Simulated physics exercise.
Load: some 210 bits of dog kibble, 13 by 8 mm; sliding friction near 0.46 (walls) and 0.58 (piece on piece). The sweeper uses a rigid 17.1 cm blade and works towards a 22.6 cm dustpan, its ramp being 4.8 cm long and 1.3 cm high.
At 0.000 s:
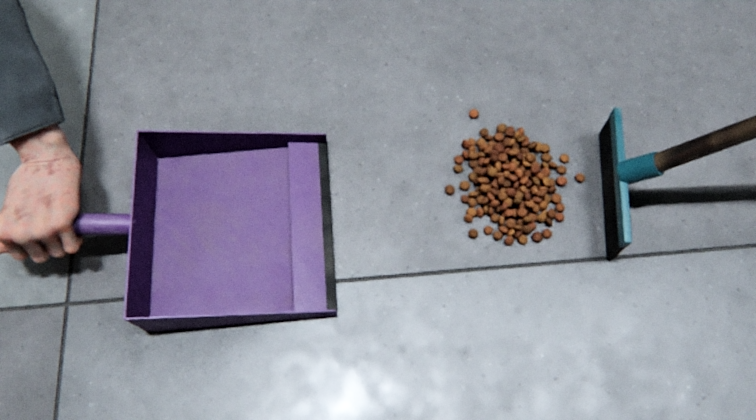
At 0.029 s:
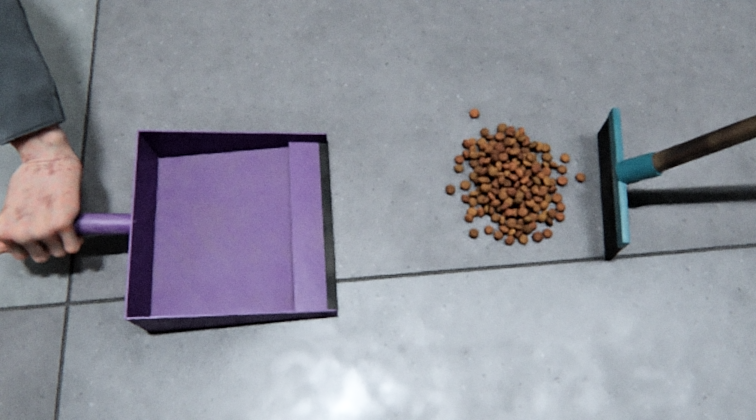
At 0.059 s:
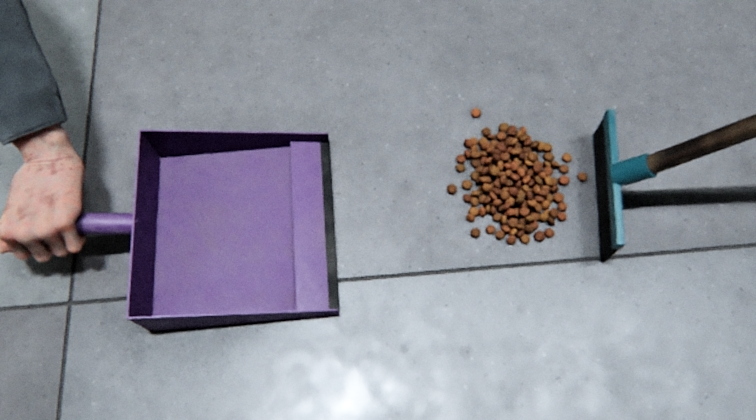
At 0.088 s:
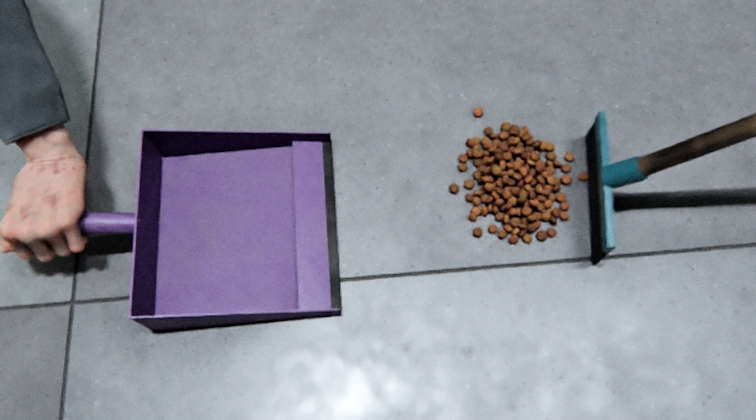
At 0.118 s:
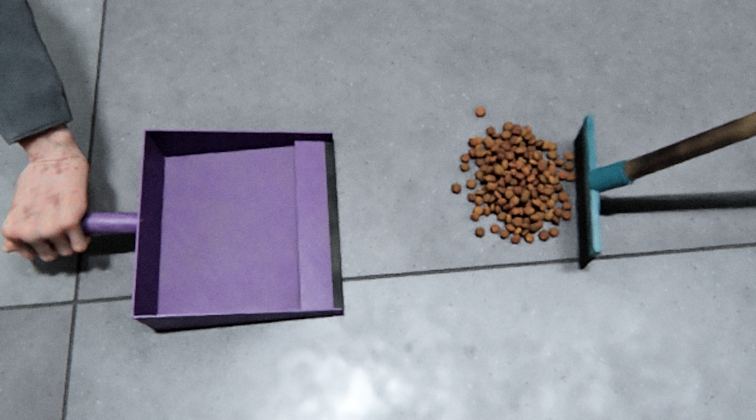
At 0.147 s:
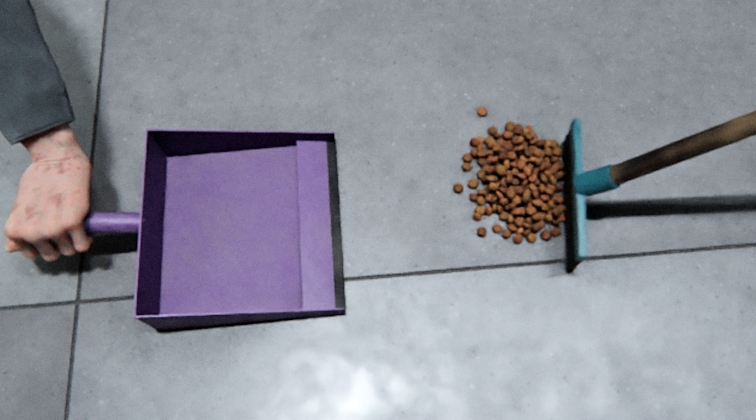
On a grey tiled floor, a teal blade slides left and presses into brown kibble.
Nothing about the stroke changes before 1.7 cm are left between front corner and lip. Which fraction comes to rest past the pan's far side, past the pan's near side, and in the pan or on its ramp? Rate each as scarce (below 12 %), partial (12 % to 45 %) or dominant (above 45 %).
Ratings: Far side - scarce; near side - scarce; pan - partial.
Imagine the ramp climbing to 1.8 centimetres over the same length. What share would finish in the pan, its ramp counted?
About 15 %.
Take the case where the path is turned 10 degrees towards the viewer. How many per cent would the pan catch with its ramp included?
Roughly 5 per cent.
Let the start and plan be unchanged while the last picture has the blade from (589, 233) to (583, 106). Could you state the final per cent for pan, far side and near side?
Pan 25 % / far 40 % / near 0 %.
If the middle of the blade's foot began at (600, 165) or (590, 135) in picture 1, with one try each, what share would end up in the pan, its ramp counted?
Estimates: 30 percent and 35 percent.
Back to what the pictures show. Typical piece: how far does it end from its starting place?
Around 20 centimetres.
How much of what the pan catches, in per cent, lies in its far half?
Estimate: Close to 30 %.
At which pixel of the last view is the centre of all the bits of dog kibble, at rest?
Near (359, 186).
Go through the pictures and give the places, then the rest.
Blade from (624, 243) to (615, 115), moved 0.0 cm, 0 of the pieces shifted so far; middle of the pieces at (515, 179); pan at (227, 233), in the first frame.
Blade from (623, 243) to (613, 115), moved 0.3 cm, 0 of the pieces shifted so far; middle of the pieces at (515, 178), in the second frame.
Blade from (617, 245) to (608, 116), moved 1.1 cm, 0 of the pieces shifted so far; middle of the pieces at (517, 178), in the third frame.
Blade from (608, 248) to (600, 119), moved 2.5 cm, 0 of the pieces shifted so far; middle of the pieces at (519, 177), in the fourth frame.
Blade from (594, 252) to (588, 122), moved 4.5 cm, 2 of the pieces shifted so far; middle of the pieces at (521, 177), in the fifth frame.
Blade from (580, 256) to (575, 126), moved 6.3 cm, 25 of the pieces shifted so far; middle of the pieces at (523, 177); pan at (235, 232). Its pace works out near 0.65 m/s, heading 12 degrees towards the viewer's side, in the sixth frame.
Then, at 0.34 s, middle of the blade 15 cm from the lip; 0 % over the lip, far side 5 %, near side 0 %.
Then, at 0.47 s, middle of the blade 7 cm from the lip; 0 % over the lip, far side 5 %, near side 0 %.
Then, at 0.73 s, middle of the blade 3 cm from the lip; 20 % over the lip, far side 5 %, near side 0 %.
By 1.1 s all is still; far side 5 %, near side 0 %, pan 20 %, in front of the lip or behind the blade 75 %.
